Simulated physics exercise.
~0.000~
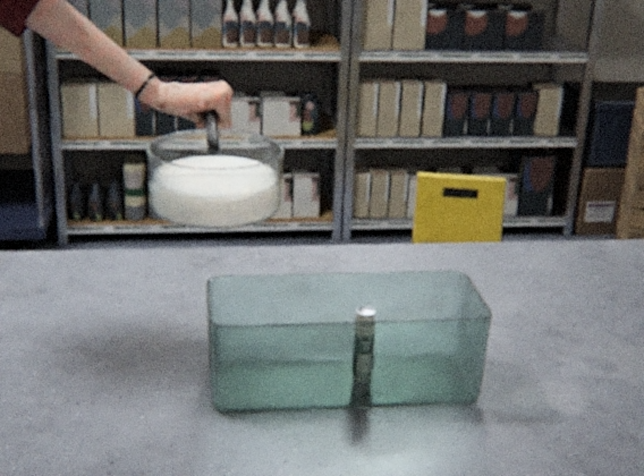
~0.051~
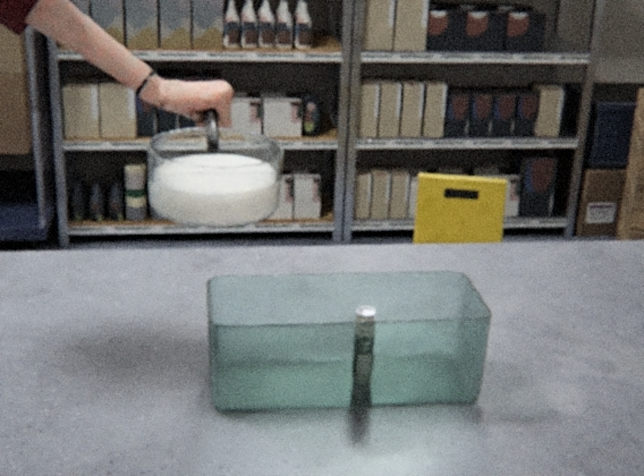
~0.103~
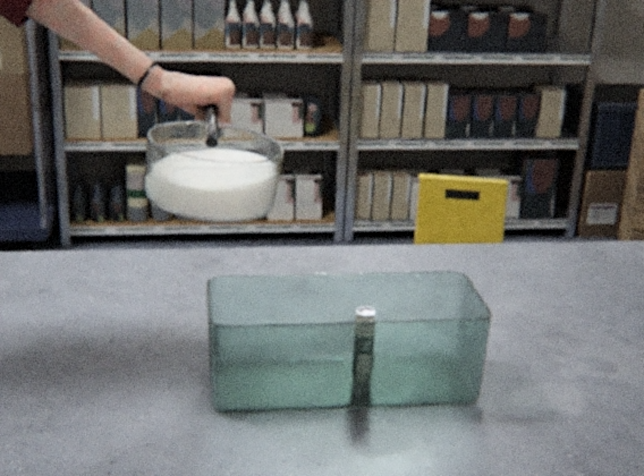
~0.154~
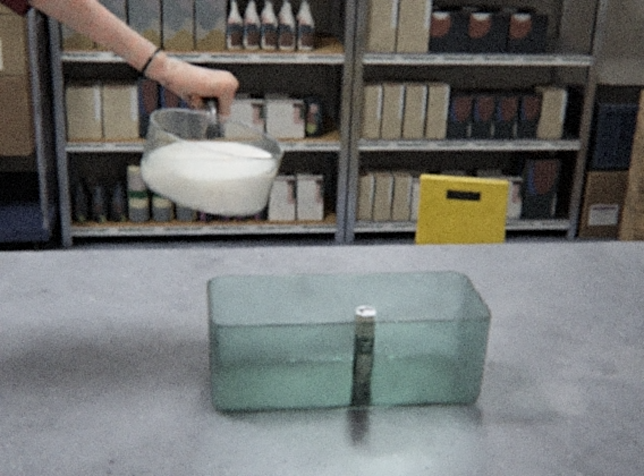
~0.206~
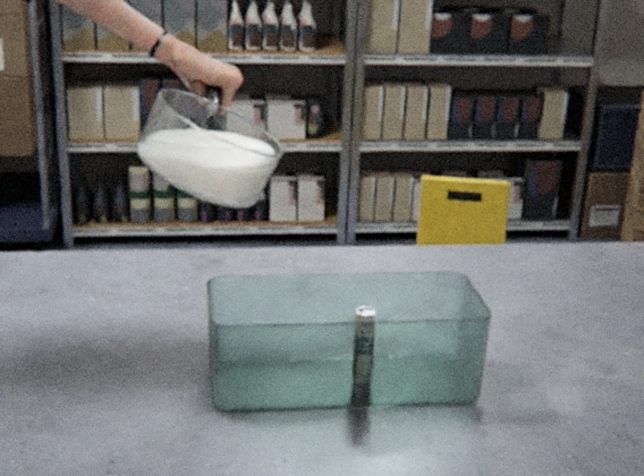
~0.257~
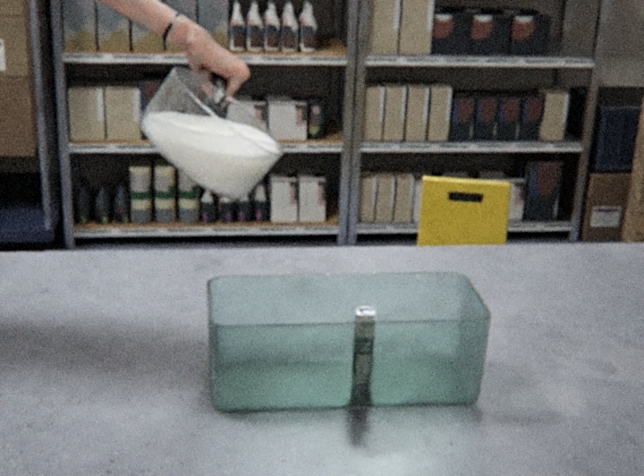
A hand with a dark wristband, reaching in from the upper left, holds a clear, dark-handled container of white liquid above a grey tabletop, seen from the front and slightly above. Below it sits a translucent green oblong basin with a small upright tin at its front, while a yellow object and stocked shelves stand behind. The hand steadily tilts the container rightwards, its left side rising as the liquid shifts inside, while the camera stays essentially still.
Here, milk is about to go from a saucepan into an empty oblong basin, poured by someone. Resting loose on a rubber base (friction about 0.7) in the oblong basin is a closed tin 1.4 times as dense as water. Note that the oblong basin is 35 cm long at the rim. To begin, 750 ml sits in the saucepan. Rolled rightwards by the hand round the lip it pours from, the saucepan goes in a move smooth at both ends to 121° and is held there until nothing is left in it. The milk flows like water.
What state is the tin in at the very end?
The tin is upright.
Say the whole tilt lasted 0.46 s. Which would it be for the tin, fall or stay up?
Then the tin does not tip.
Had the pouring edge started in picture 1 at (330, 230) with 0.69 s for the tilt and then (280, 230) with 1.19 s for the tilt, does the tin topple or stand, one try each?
First it stays on its base; then it tips over.
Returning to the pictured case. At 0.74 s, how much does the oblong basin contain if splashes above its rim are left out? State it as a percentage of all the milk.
My estimate is about 86 percent.
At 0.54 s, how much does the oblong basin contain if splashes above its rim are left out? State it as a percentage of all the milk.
2 %, roughly.
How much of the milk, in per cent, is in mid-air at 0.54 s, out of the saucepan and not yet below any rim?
Near 70 per cent at that time.
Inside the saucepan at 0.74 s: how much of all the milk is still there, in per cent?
Around 1 percent of it.
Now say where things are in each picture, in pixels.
It leans 0°; its right rim is at (282, 150); the milk meets the walls at (152, 174) and (279, 173); the oblong basin's rim runs from (209, 302) to (478, 295); the tin's top is at (365, 314), in the first picture.
It leans 2°; its right rim is at (282, 150); the milk meets the walls at (151, 174) and (278, 171), in the second picture.
It leans 7°; its right rim is at (282, 150); the milk meets the walls at (149, 168) and (277, 165), in the third picture.
It leans 14°; its right rim is at (282, 150); the milk meets the walls at (145, 158) and (276, 158), in the fourth picture.
It leans 25°; its right rim is at (281, 151); the milk meets the walls at (141, 139) and (277, 150), in the fifth picture.
It leans 37°; its right rim is at (281, 151); the milk meets the walls at (144, 117) and (280, 143), in the sixth picture.
After 0.54 s the tilt is 107° and 28 per cent is still to pour; the tin stands where it began.
After 0.74 s the tilt is 121° and 1 per cent is still to pour; the tin stands where it began.
After 0.96 s the tilt is 121° and 0 per cent is still to pour; the tin leans 5°.
After 1.19 s the tilt is 121° and 0 per cent is still to pour; the tin leans 8°.
In the end the tin stands where it began.
